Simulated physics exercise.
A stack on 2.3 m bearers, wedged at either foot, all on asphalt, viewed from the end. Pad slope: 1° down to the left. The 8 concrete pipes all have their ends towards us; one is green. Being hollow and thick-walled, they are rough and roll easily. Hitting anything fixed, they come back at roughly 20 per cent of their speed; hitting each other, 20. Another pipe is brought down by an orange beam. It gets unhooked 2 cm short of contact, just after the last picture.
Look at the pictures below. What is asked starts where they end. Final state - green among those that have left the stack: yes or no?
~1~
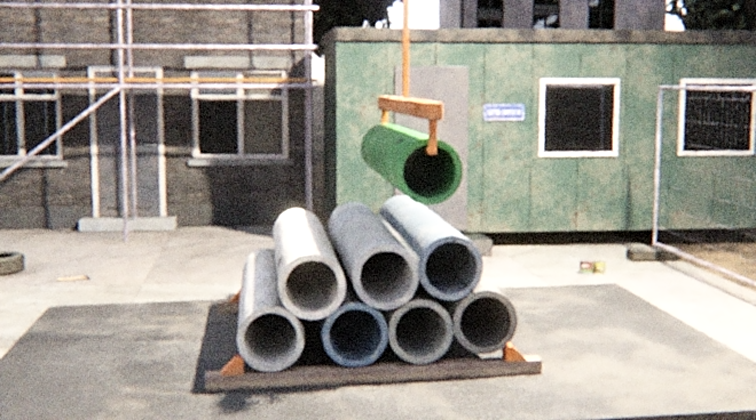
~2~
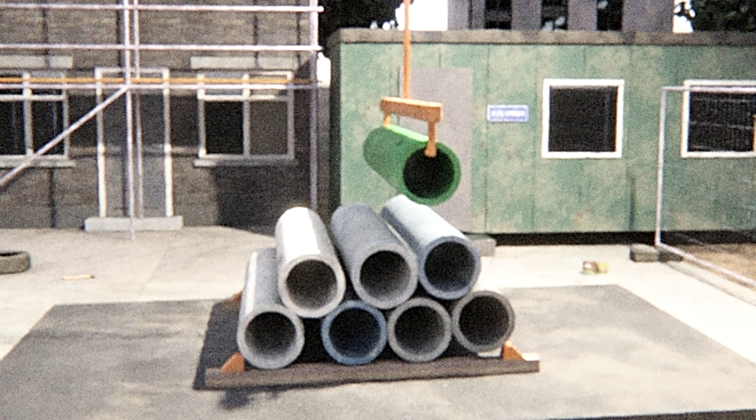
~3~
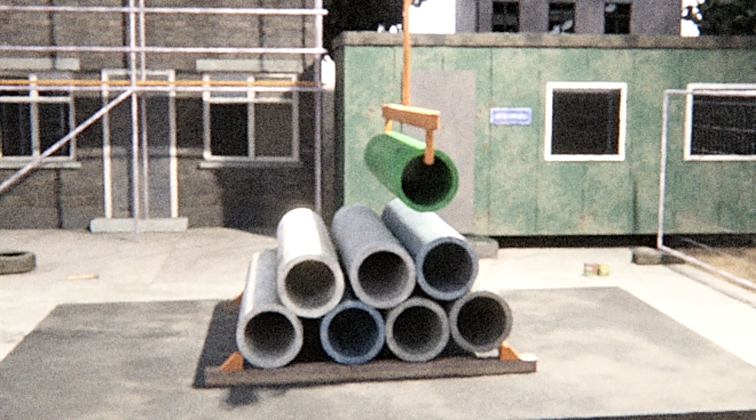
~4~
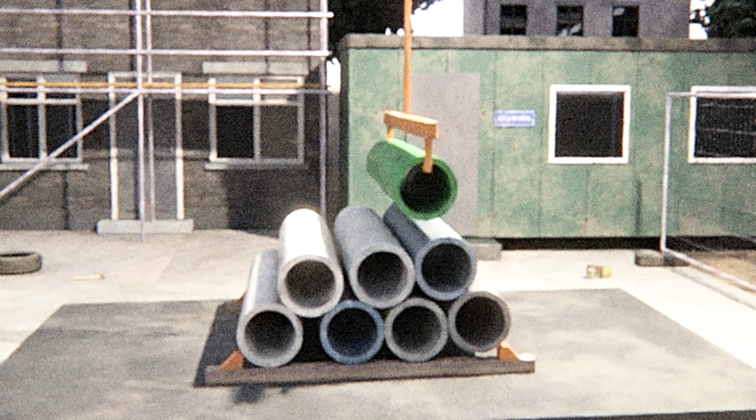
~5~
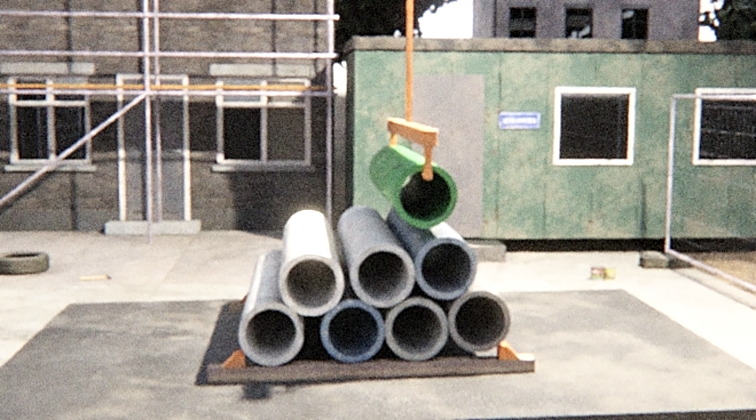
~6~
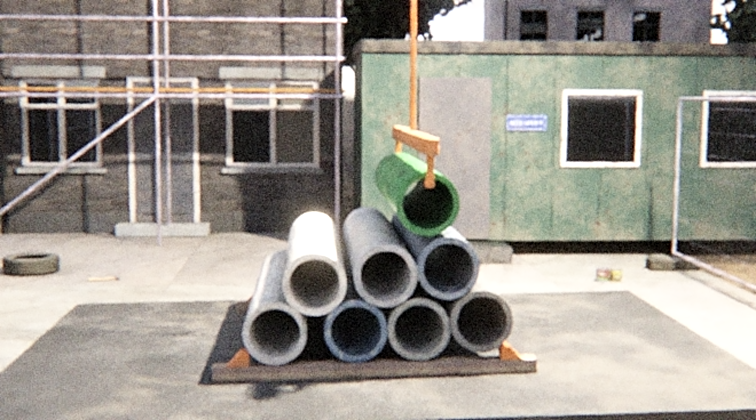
No, it is not.
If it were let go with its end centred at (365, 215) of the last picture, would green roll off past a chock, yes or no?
If so, green is retained.
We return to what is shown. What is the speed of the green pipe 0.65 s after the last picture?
Close to 0.2 m/s then.
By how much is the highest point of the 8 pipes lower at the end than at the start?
30 cm.
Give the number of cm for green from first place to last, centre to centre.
For green, the shift is 30.
Then, 0.65 s after the last picture, green is up on others, 70 cm inside the right chock, rolling left; 0 off the stack.
Then, 1.35 s after the last picture, green is up on others, 60 cm inside the right chock; 0 off the stack.
At rest (2.15 s after the last picture), green is up on others, 60 cm inside the right chock; 0 off the stack.
